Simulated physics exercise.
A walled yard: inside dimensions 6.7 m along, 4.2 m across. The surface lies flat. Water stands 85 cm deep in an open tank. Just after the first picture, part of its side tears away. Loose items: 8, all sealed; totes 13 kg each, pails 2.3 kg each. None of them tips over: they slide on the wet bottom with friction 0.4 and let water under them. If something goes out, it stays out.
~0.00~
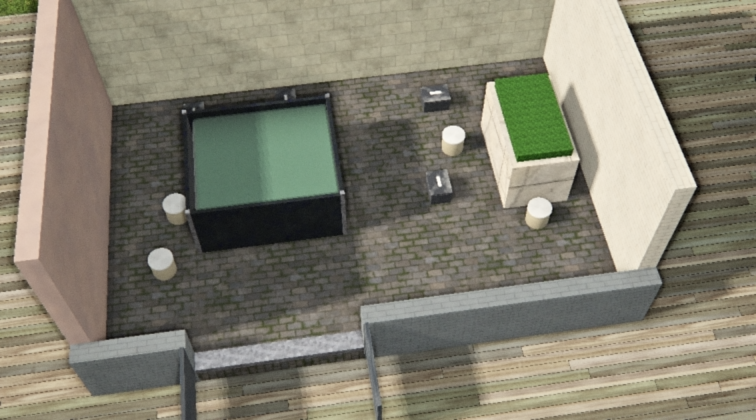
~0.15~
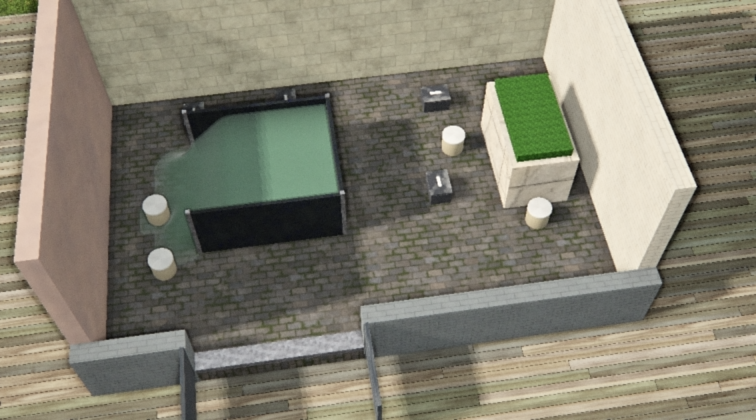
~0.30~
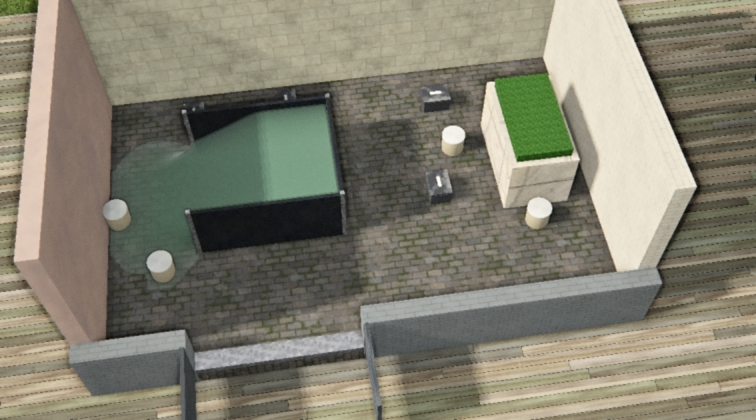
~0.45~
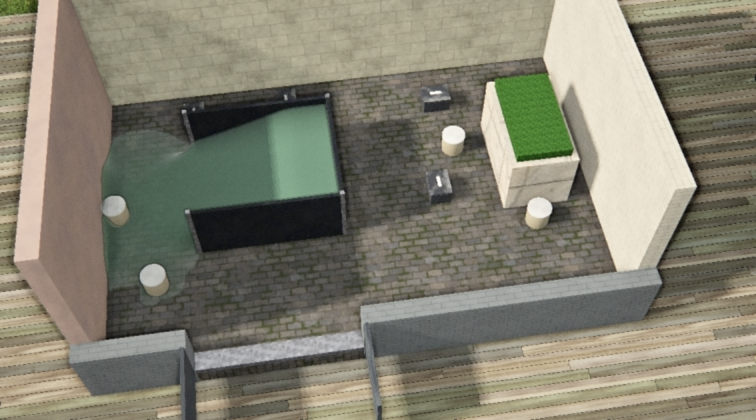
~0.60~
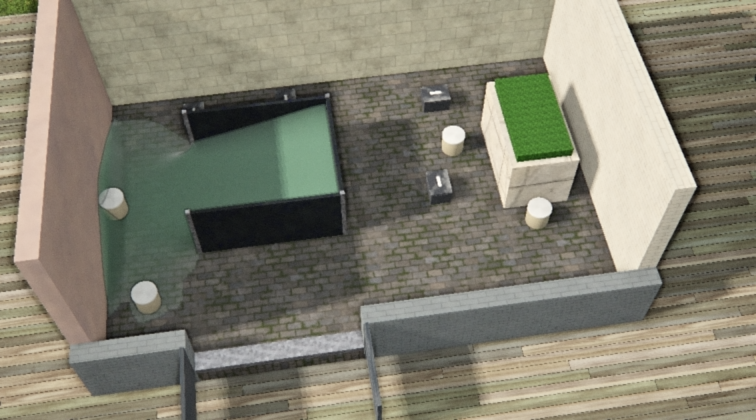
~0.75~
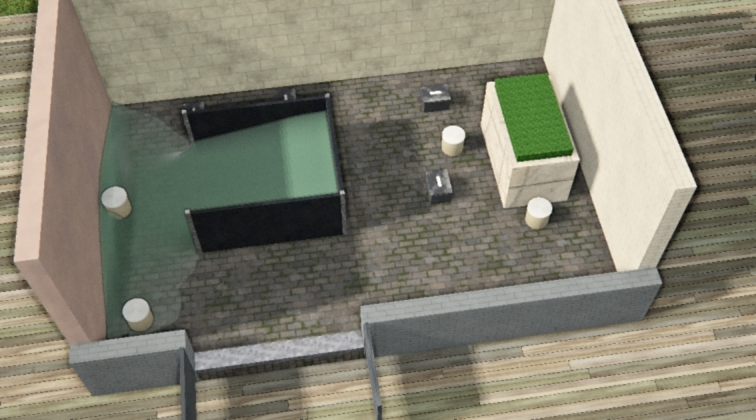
Green water pouring from the open left side of a dark tank across a walled paved yard, pushing two pale pails along.
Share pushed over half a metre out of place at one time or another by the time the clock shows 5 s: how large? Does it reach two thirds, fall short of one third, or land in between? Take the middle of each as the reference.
It reaches two thirds.
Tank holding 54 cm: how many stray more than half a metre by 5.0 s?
The count would be 5.
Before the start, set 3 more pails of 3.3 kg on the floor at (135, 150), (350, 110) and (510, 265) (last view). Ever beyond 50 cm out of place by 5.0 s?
One after another they come out above it, above it, above it.
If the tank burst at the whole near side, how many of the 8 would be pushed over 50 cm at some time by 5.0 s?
Then it comes to 3 of them.
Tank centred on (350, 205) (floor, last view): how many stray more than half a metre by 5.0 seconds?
7.
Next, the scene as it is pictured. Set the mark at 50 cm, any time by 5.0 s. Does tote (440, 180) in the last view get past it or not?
Result: Below the line.
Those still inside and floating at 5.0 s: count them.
At that time the total is 5.
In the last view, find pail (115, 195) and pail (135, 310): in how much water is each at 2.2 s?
First about 39 cm, second about 1 cm.
After 1.1 s 2 of 8 are over 50 cm from their spots; 2 afloat.
After 2.2 s 4 of 8 are over 50 cm from their spots; 1 afloat.
After 3.5 s 6 of 8 are over 50 cm from their spots; 2 afloat.
After 5.0 s 6 of 8 are over 50 cm from their spots, and 7 have been at some point; 5 afloat.
